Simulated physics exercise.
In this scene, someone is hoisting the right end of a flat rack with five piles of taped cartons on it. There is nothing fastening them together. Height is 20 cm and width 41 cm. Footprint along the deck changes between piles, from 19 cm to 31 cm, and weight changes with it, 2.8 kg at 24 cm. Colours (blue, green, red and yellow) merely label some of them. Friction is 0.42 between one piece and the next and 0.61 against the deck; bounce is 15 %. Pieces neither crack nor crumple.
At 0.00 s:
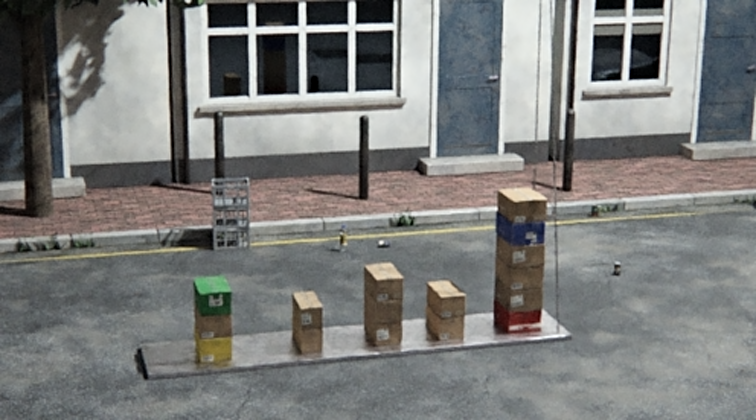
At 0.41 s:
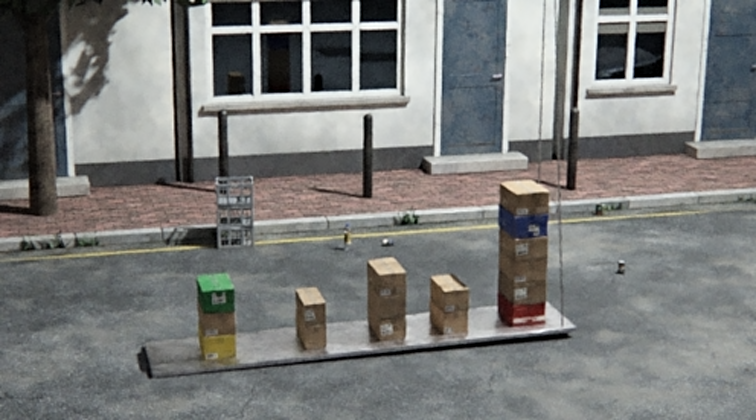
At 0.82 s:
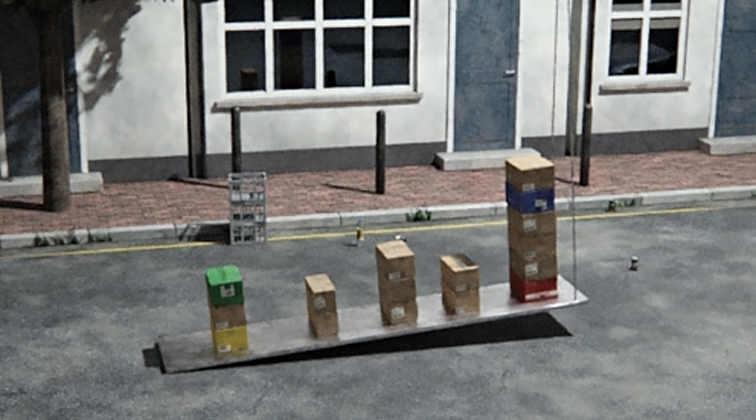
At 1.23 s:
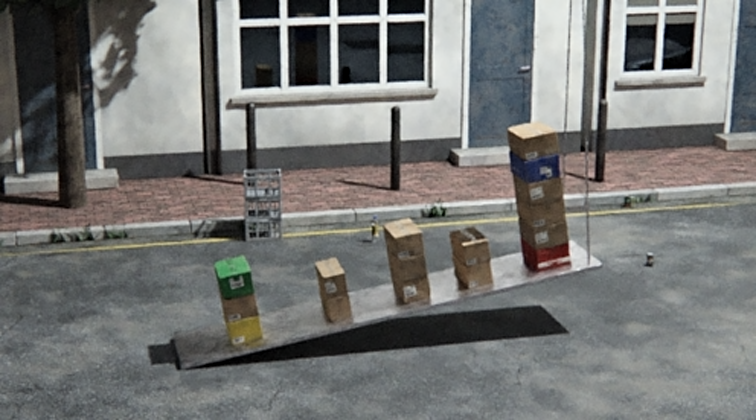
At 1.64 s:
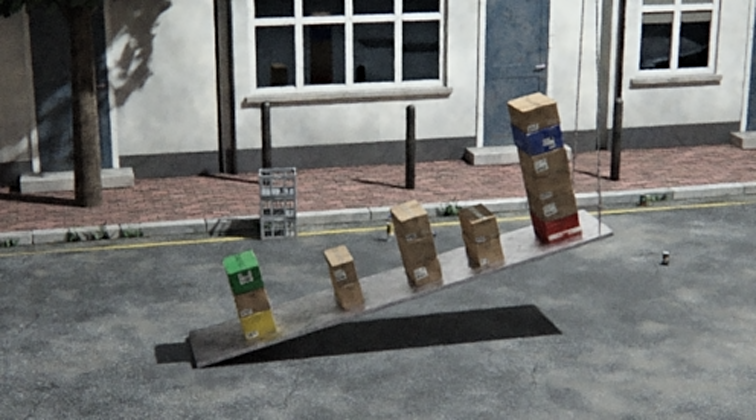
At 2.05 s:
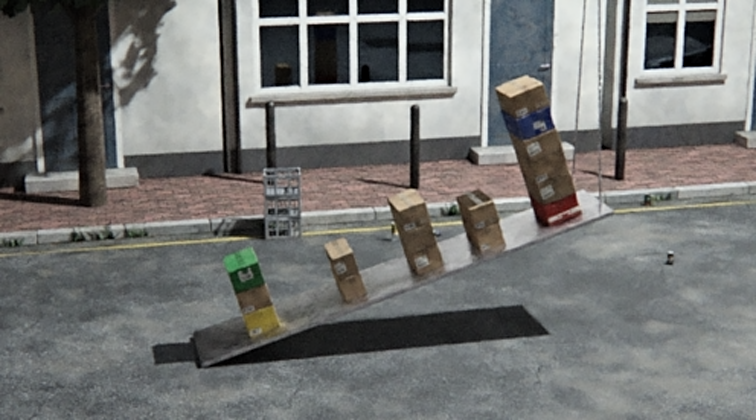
Five piles of taped cartons leaning leftward as the flat rack beneath them rises steadily at its right end on a street.
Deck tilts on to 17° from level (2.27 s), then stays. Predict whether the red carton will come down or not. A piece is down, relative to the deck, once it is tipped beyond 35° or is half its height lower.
Most likely it can't hang on.
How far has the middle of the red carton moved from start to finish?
About 105 cm.
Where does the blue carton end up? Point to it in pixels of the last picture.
Somewhere around pixel (305, 263).
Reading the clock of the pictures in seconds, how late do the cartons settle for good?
Close to 5.5 s.
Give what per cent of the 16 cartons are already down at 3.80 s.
By that time it is 90 percent.
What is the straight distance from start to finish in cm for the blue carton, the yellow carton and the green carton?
So blue shifts 240 cm, yellow shifts 20 cm and green shifts 120 cm.
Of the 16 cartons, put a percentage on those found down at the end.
I'd put it at about 90 percent.
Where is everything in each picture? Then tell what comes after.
In the first frame (we follow the side turned to the camera; the camera pans a little; leans and shifts are taken against what carries them), middle of the deck's edge (369, 356) slope 0°; red carton (526, 322); yellow carton (217, 350); blue carton (529, 234); no piece has moved.
Middle of the deck's edge (373, 351) slope 1°; red carton (530, 315), in the second frame.
Middle of the deck's edge (385, 335) slope 4°; red carton (542, 290), in the third frame.
Middle of the deck's edge (399, 315) slope 9°; red carton (554, 258), in the fourth frame.
Middle of the deck's edge (411, 298) slope 14°; red carton (564, 229), in the fifth frame.
Middle of the deck's edge (413, 288) slope 17°; red carton (563, 210); blue carton (536, 124) displaced 40 mm; green carton (247, 278); 4 stirred so far, in the sixth frame.
Around 2.48 s, slope 17°; none of the 16 cartons down, 6 disturbed; red carton tipped 22°; blue carton tipped 22°.
Around 2.94 s, slope 17°; 5 of the 16 cartons down; red carton on its side; blue carton on its side.
Around 3.34 s, slope 17°; 10 of the 16 cartons down; red carton on its side; blue carton on its side.
Around 3.80 s, slope 17°; 14 of the 16 cartons down; red carton on its side; blue carton upside down.
Finally (5.5 s), slope 17°; 14 of the 16 cartons down; red carton on its side; blue carton upside down; green carton on its side. Seen by the last camera, middles, red carton near (526, 206), blue carton near (305, 263).
